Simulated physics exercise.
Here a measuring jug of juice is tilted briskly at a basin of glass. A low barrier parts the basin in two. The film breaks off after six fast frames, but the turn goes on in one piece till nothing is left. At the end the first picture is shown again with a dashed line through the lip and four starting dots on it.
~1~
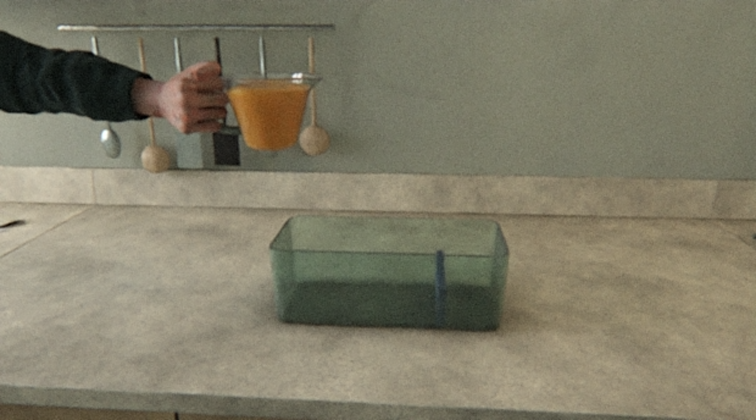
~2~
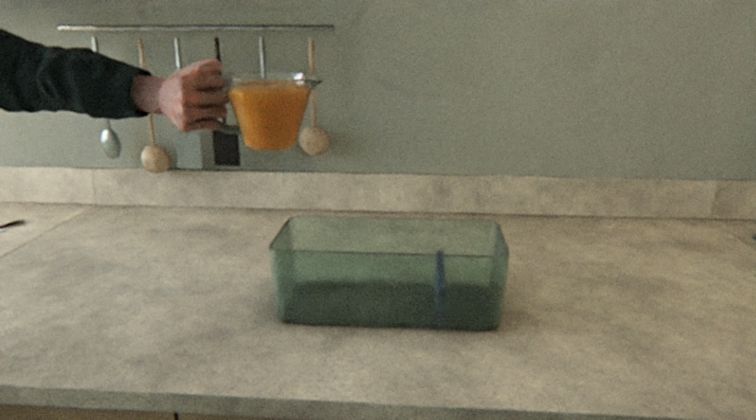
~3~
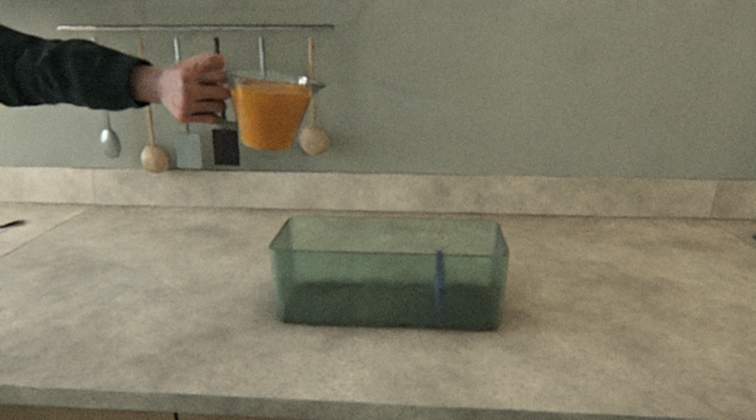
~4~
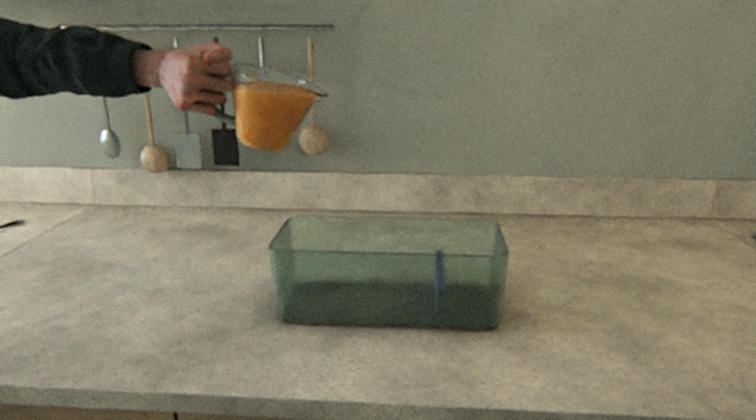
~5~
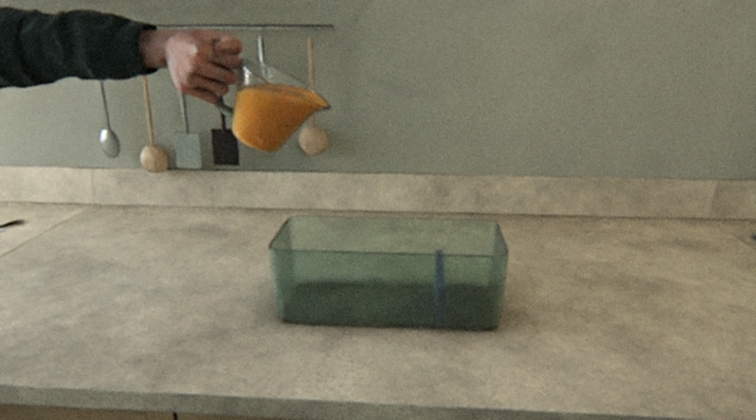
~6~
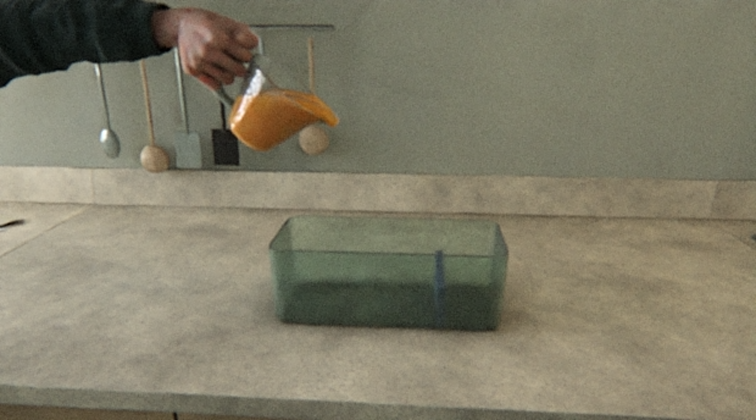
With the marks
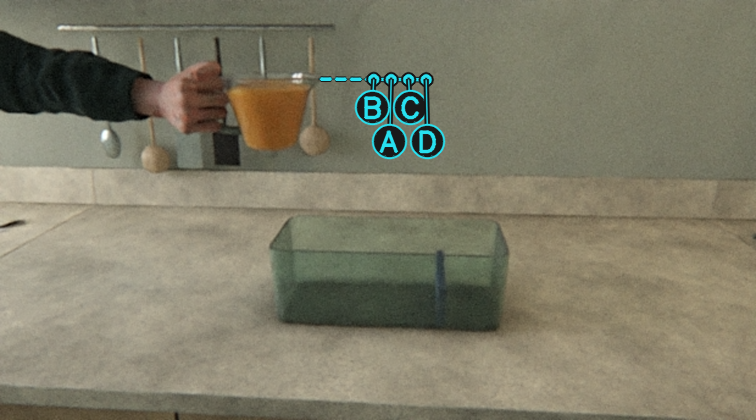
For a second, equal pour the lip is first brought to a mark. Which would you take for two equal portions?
D works best here.
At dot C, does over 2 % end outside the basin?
Yes, it does.
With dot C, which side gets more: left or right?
More ends on the left.
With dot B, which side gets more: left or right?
The left one.
In cyan, A at (391, 79); B at (373, 79); C at (408, 79); D at (426, 79).
For dot A, about 82 % ends left of the wall and 13 % right of it; 5 % is lost outside.
For dot B, about 88 % ends left of the wall and 5 % right of it; 8 % is lost outside.
For dot C, about 63 % ends left of the wall and 29 % right of it; 8 % is lost outside.
For dot D, about 51 % ends left of the wall and 39 % right of it; 10 % is lost outside.
